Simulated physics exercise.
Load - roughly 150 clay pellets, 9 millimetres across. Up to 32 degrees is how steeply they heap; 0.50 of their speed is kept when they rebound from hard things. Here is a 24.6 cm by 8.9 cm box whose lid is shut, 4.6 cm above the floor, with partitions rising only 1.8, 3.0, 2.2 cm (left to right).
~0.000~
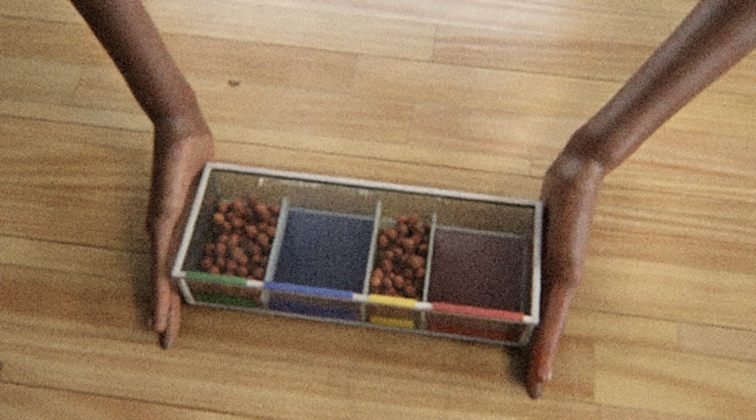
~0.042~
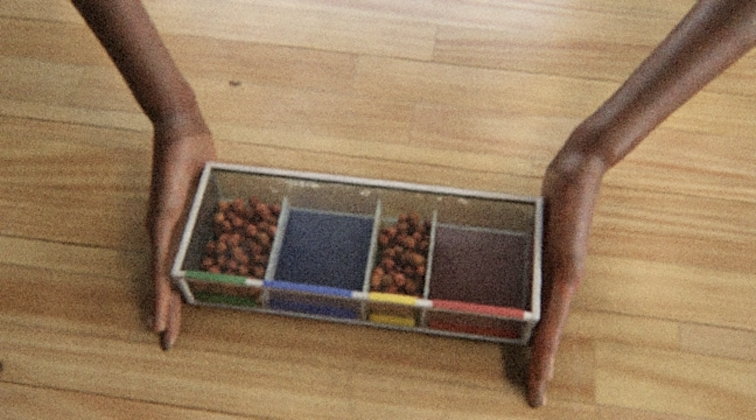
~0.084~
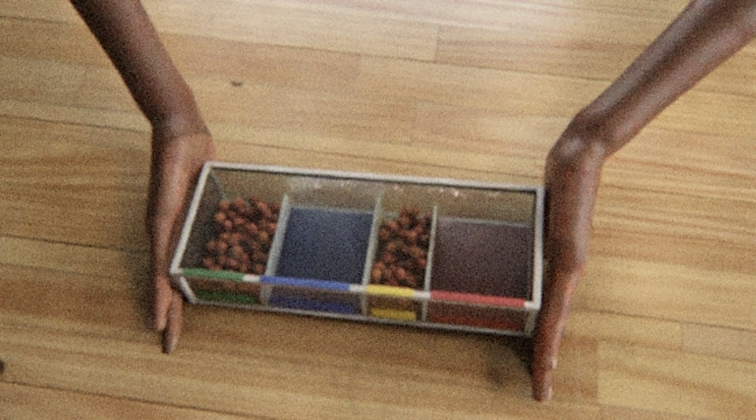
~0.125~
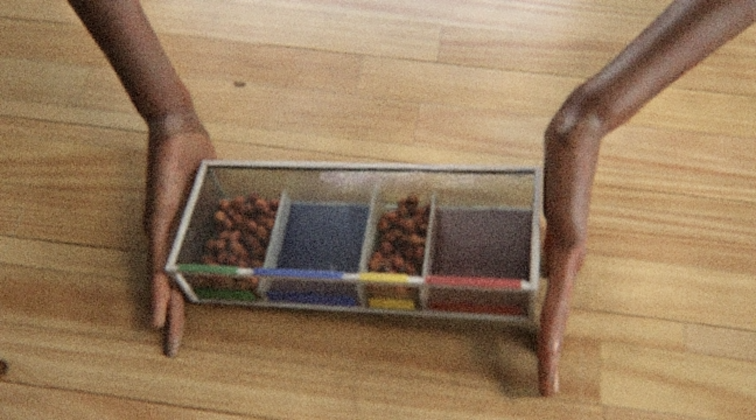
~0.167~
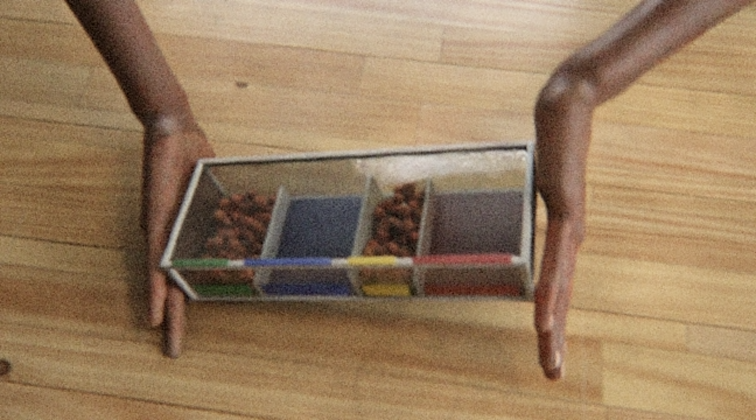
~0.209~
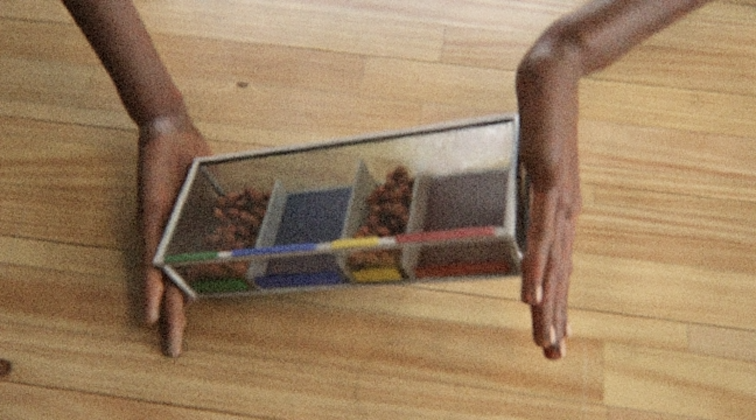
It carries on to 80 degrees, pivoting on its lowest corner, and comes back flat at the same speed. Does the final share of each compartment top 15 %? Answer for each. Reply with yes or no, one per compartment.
Red compartment no, blue compartment no, green compartment yes, yellow compartment yes.
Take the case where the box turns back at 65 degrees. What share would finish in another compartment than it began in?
It would come to about 5 per cent.
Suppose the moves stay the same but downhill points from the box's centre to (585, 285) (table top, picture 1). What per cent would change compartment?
Roughly 65 % of the pieces.
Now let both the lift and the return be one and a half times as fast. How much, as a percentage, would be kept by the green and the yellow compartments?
Final split: Green = 70 %, yellow = 20 %.
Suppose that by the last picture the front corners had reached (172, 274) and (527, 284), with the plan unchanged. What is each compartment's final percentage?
Red 0 %, blue 5 %, green 65 %, yellow 35 %.
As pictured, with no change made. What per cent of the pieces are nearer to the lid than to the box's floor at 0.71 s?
I'd say around 30 percent of the pieces.
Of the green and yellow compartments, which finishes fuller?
Green.
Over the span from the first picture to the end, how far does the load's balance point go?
About 2.0 cm.
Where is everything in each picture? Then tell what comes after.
In the first frame, box tilt 0 degrees, front corners at (179, 273) and (531, 318); green 60 %, yellow 40 %.
In the second frame, box tilt 1 degrees, front corners at (179, 272) and (532, 315).
In the third frame, box tilt 4 degrees, front corners at (177, 270) and (533, 304), lowest corner left back.
In the fourth frame, box tilt 10 degrees, front corners at (173, 267) and (531, 285), lowest corner left back.
In the fifth frame, box tilt 16 degrees, front corners at (168, 263) and (522, 259), lowest corner left back.
In the sixth frame, box tilt 22 degrees, front corners at (161, 260) and (506, 231), lowest corner left back; green 60 %, yellow 40 %. Its pace works out near 150 degrees a second.
After 0.71 s, tilt 79 degrees; blue 5 %, green 60 %, yellow 40 %.
After 1.05 s, tilt 32 degrees; blue 5 %, green 65 %, yellow 30 %.
Then, at 1.47 s, tilt 0 degrees; blue 10 %, green 65 %, yellow 30 %.
In the end, at 1.8 s, red 0 %, blue 10 %, green 65 %, yellow 30 %.
